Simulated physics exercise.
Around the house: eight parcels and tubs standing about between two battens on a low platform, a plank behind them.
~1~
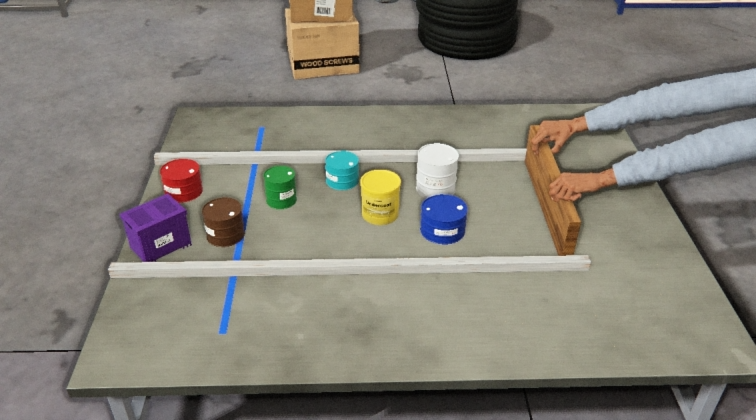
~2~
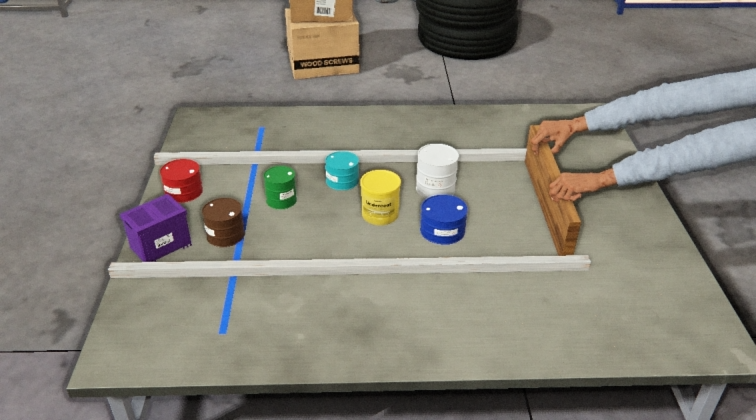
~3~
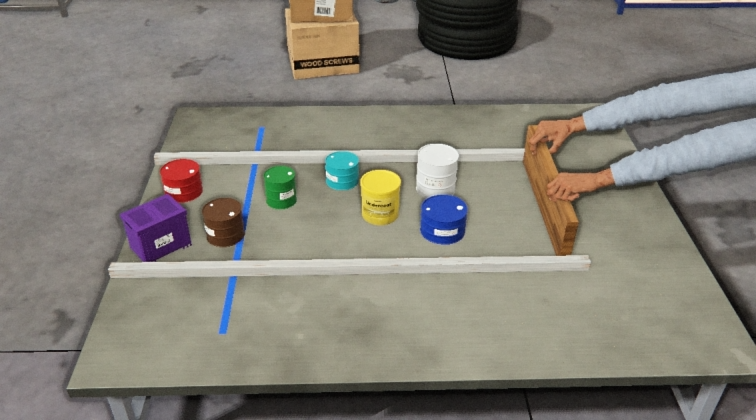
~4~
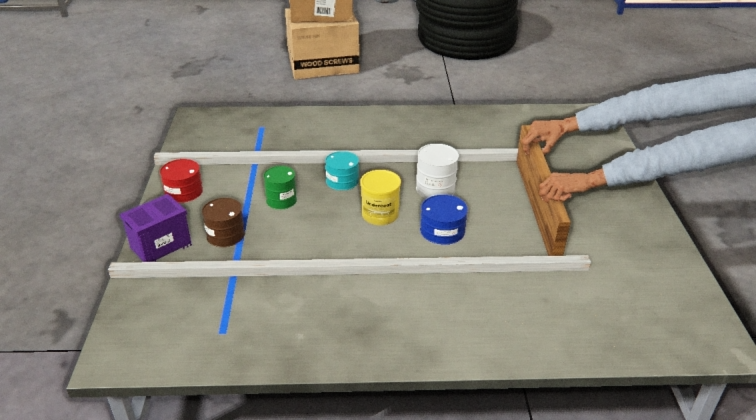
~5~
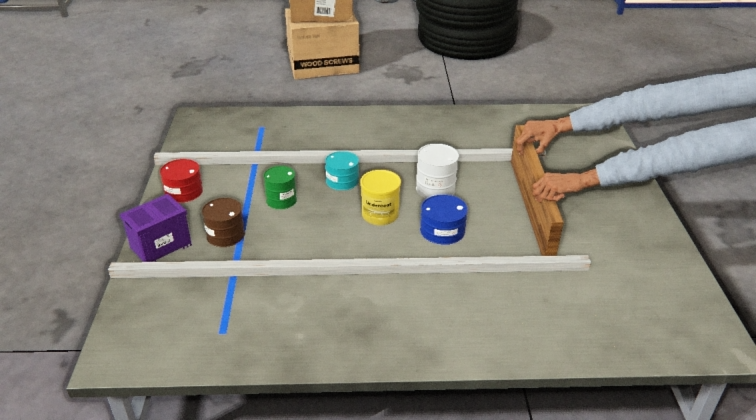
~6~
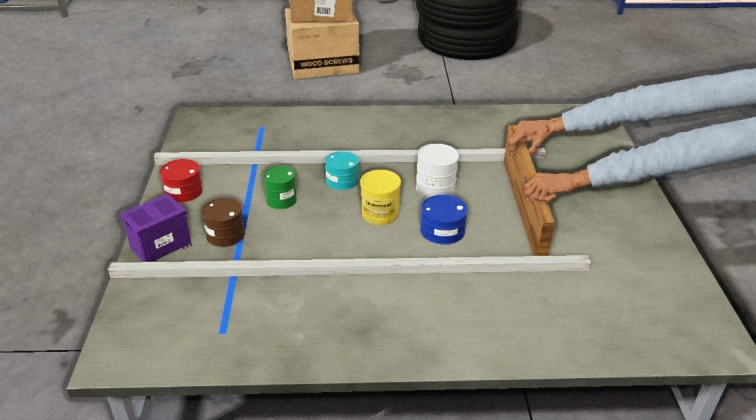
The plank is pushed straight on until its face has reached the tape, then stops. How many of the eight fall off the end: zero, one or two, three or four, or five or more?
As it turns out, the number that fall off is zero.
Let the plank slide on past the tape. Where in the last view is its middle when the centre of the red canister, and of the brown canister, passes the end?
For the red canister at (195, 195), for the brown canister at (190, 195).
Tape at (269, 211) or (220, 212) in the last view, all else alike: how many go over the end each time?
Down on the ground: 0 and 1.
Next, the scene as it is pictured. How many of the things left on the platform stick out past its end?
The number is 1.
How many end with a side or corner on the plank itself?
The number is 4.
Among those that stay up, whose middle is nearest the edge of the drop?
That is the purple tote.
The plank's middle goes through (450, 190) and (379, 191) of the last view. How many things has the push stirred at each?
At the one place 2, at the other 4.
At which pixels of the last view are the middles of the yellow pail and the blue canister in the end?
The yellow pail at (224, 202), the blue canister at (215, 234).
Soon after, none off yet; purple tote at rest near (157, 230); red canister at rest near (182, 180); brown canister at rest near (224, 222).
At rest, the number that fall off is zero.
